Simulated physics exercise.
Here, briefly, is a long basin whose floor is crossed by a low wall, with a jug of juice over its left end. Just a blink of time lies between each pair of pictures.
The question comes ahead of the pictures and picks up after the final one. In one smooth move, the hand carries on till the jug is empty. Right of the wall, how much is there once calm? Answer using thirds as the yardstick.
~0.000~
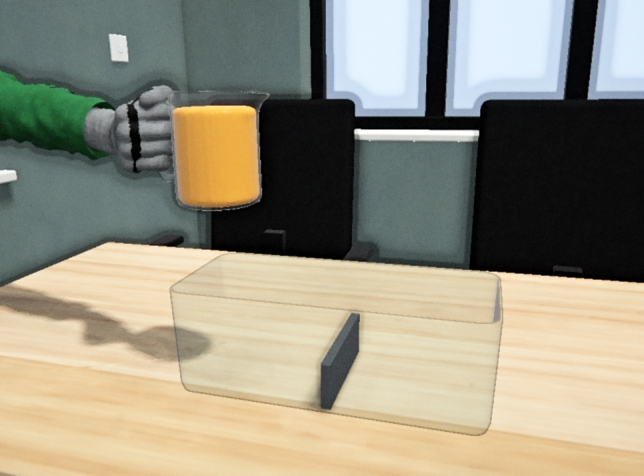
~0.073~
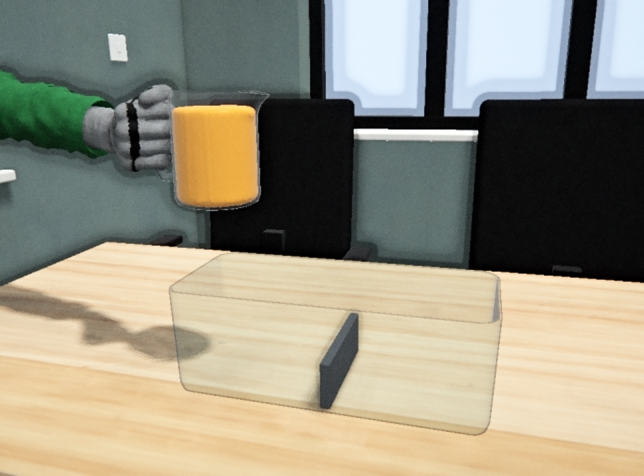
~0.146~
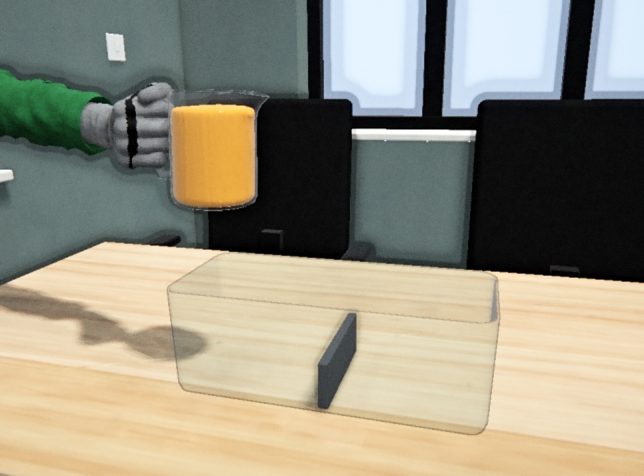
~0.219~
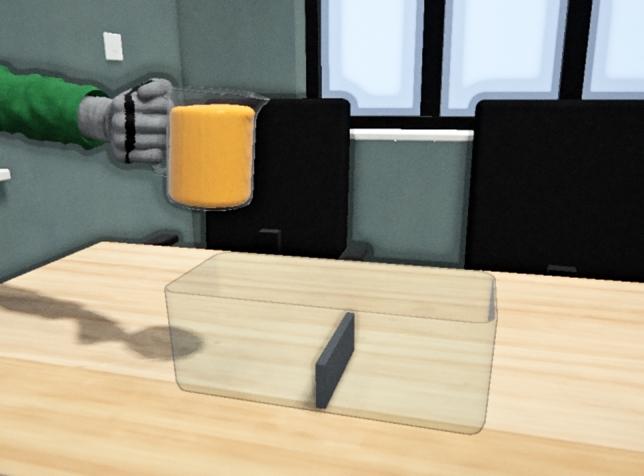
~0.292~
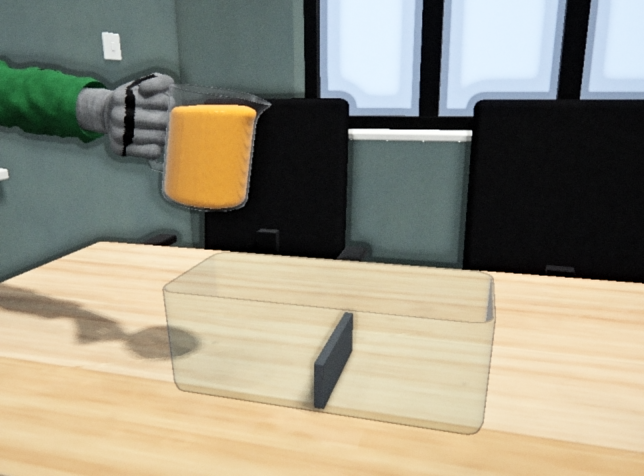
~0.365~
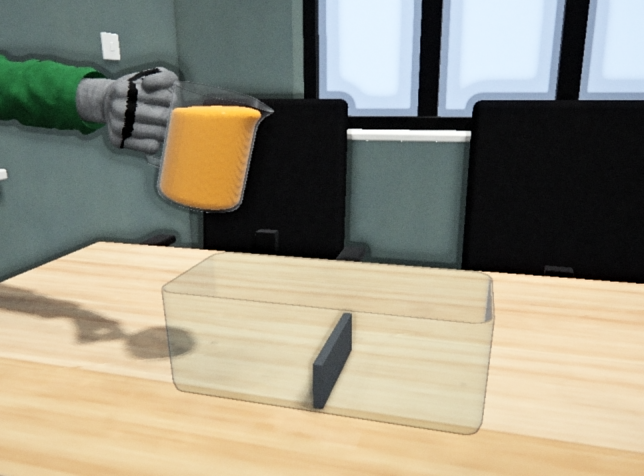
Between a third and two thirds of it.
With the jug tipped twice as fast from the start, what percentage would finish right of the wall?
Around 30 percent ends up there.
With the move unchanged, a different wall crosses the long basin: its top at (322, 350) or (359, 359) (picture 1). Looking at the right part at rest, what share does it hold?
First try: Roughly 75 per cent; second try: 25 per cent.
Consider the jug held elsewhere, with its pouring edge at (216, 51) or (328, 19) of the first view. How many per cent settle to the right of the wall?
First place gives some 5 %, second place some 95 %.
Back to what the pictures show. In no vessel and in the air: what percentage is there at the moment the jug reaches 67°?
Roughly 15 %.
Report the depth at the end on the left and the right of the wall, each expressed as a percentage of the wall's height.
Left part: 30 per cent; right part: 30.
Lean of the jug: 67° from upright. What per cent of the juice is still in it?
I'd reckon near 80 percent is still held at that tilt.
A moment on, the jug is tipped part way and 80 per cent is still to pour, 1 is left of the wall and 6 right of it.
Next, the jug is tipped right over and 26 per cent is still to pour, 16 is left of the wall and 40 right of it.
Then the jug is tipped right over and 1 per cent is still to pour, 49 is left of the wall and 47 right of it.
Later the jug is tipped right over and 0 per cent is still to pour, 51 is left of the wall and 48 right of it.
At rest 51 per cent lies left of the wall, 48 right of it and 1 outside.
